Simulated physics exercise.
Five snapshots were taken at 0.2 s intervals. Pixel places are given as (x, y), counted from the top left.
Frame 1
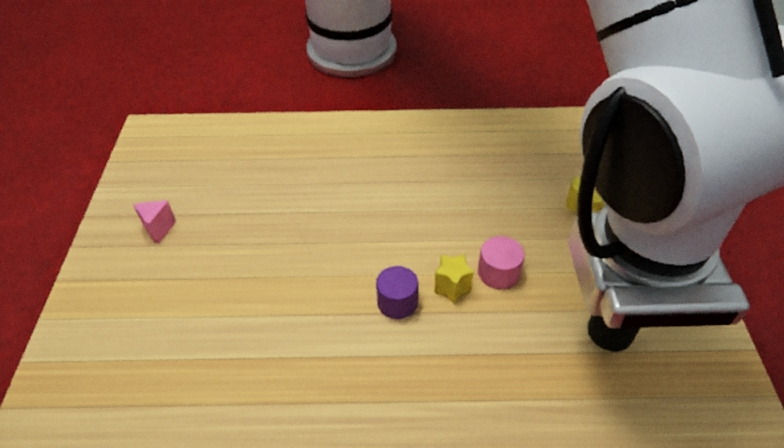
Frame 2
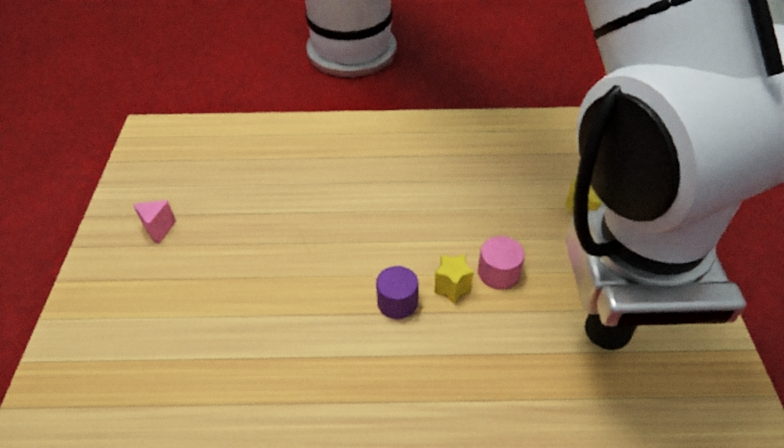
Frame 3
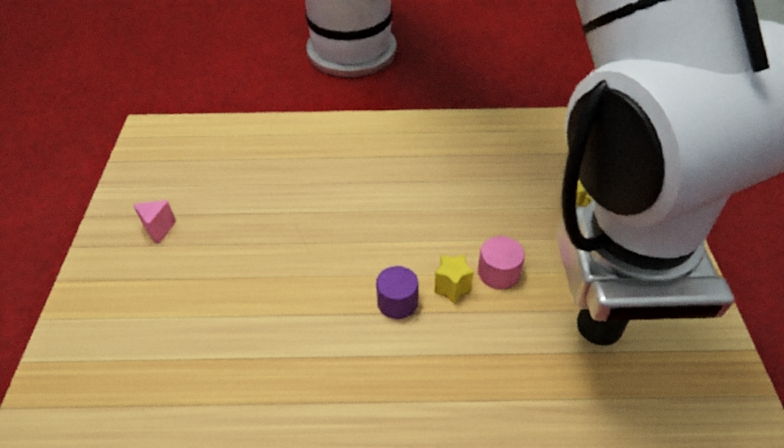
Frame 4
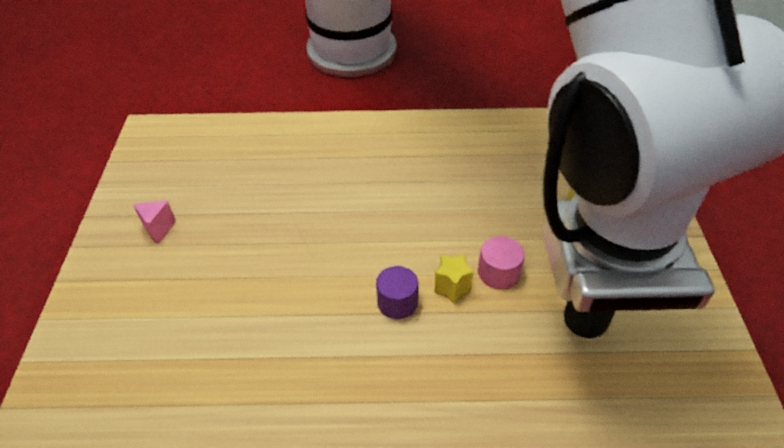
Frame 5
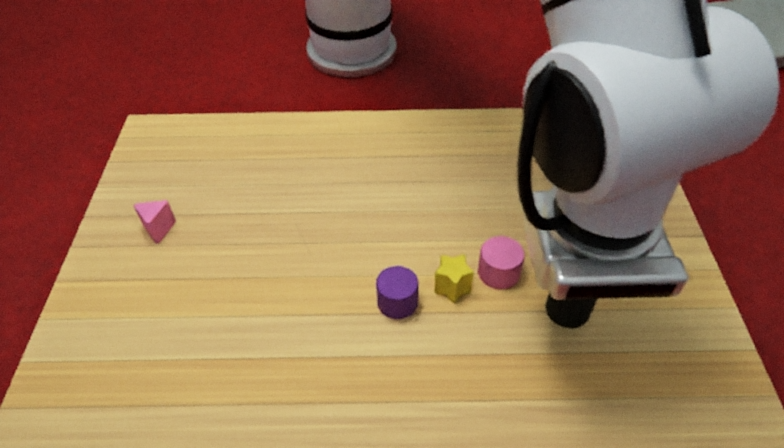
White robot arm with a dark tool tip moving slightly left over a wooden table, small coloured blocks staying still.
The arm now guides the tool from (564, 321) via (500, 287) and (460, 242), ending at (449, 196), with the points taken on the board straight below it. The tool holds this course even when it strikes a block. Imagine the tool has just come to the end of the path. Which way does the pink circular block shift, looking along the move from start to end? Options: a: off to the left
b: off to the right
I choose b.
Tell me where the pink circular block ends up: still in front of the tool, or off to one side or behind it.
It stays ahead.
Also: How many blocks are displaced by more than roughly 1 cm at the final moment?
It shifts a single block.
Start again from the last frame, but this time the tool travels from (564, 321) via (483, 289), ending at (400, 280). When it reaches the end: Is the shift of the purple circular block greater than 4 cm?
No - that is not the case.
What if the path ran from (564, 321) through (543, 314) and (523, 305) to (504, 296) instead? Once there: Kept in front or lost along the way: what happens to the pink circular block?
The block stays ahead.
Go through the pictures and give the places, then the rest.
In the first frame, lower end of the tool at (610, 333), tops of blocks, yellow star block at (454, 267), pink circular block at (503, 252).
In the second frame, tool at (607, 332), blocks as before.
In the third frame, tool at (599, 328), blocks as before.
In the fourth frame, tool at (585, 321), blocks as before.
In the fifth frame, tool at (567, 311), yellow star block at (454, 267), pink circular block at (503, 252).
The first path, step by step. One third of the way, tool at (501, 277); pink circular block at (485, 235).
Two thirds of the way, tool at (461, 232); pink circular block at (462, 192).
At the end, tool at (450, 186); yellow star block not moved; pink circular block at (462, 151).
